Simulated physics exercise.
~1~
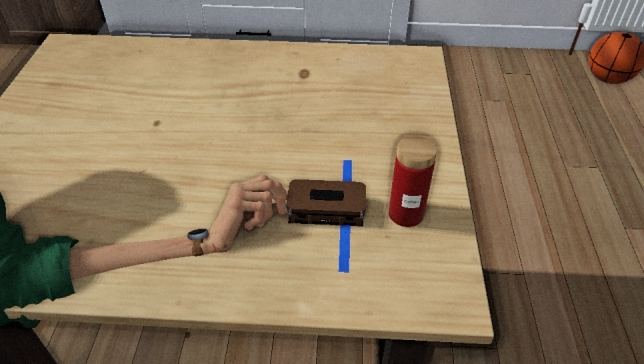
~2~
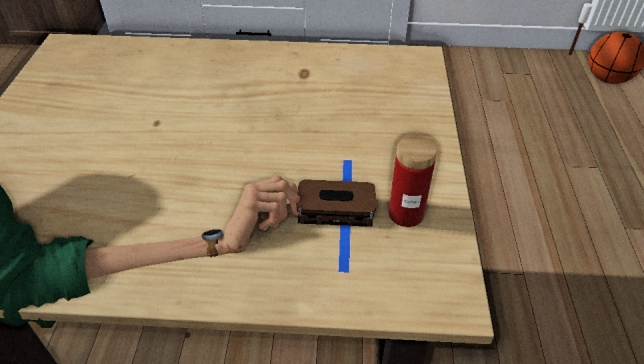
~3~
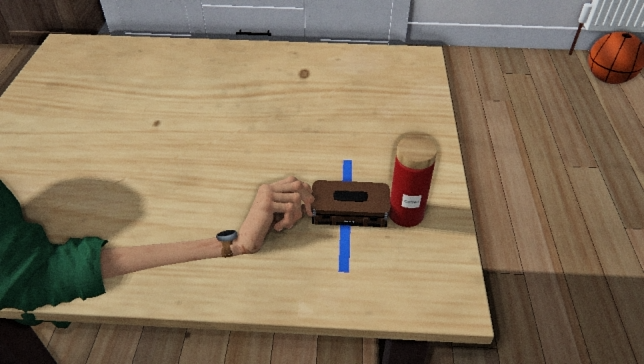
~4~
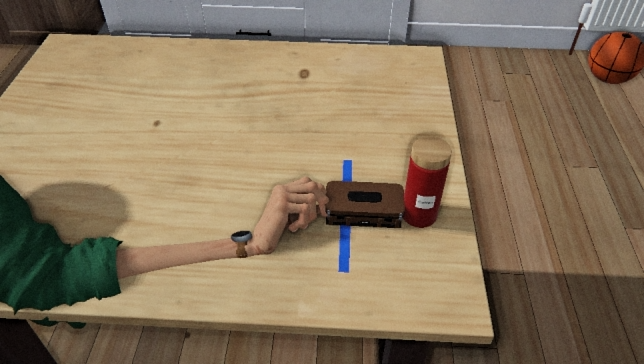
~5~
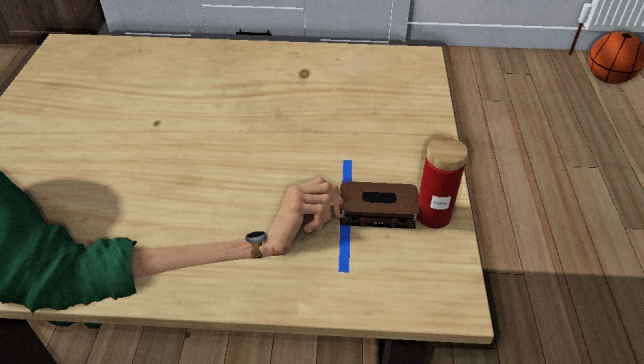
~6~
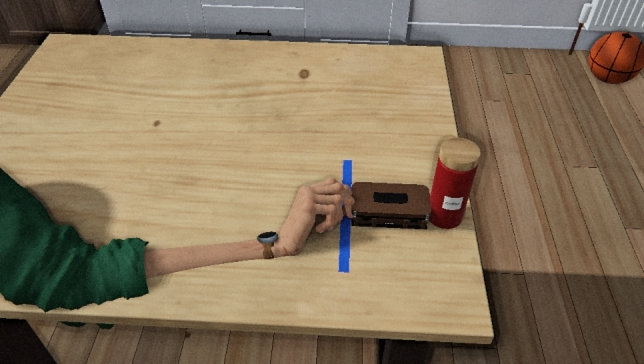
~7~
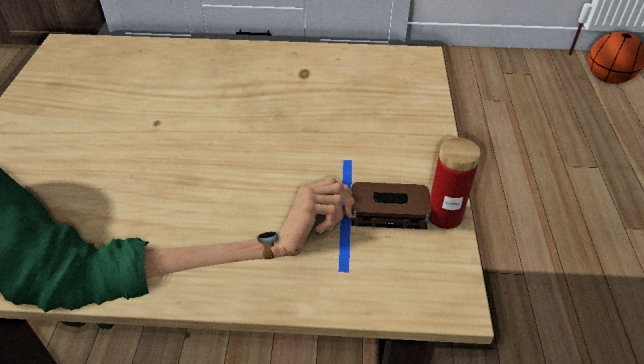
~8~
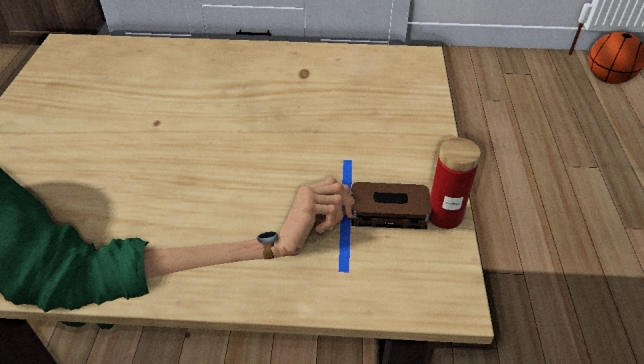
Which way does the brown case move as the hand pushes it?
The brown case moves to the right across the table.
